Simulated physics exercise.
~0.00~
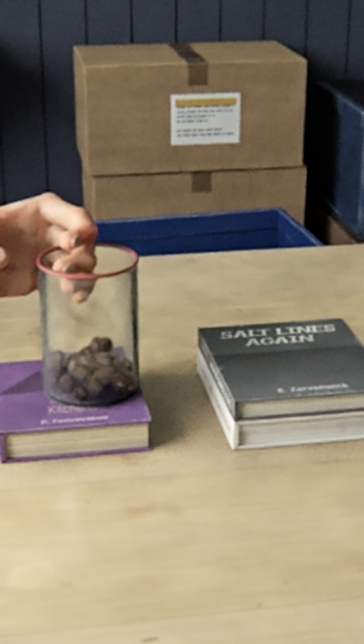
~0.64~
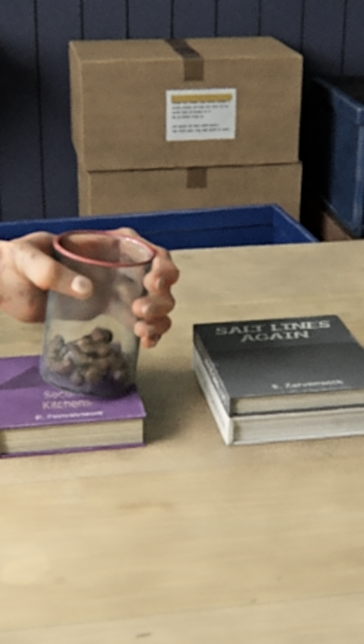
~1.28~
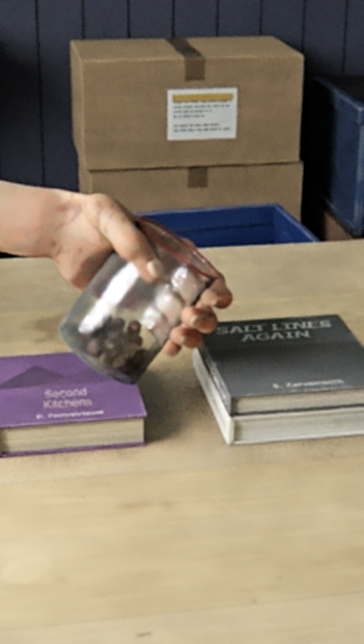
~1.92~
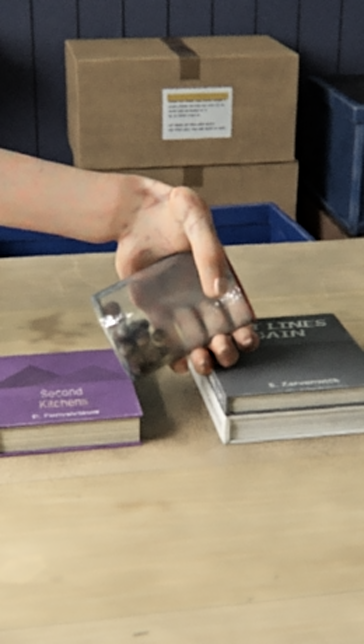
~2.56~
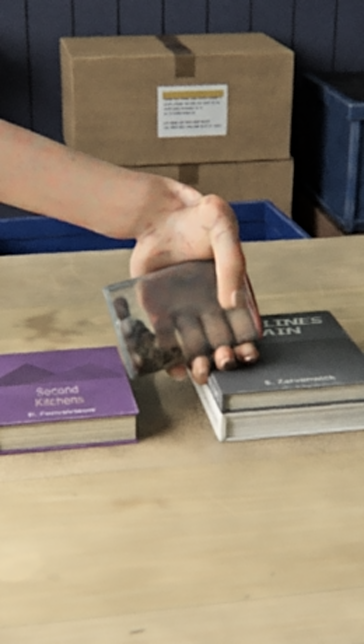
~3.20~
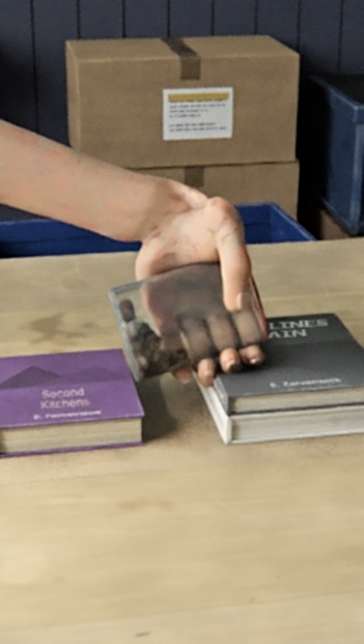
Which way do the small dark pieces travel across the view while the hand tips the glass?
The small dark pieces move to the right, carried along inside the glass.
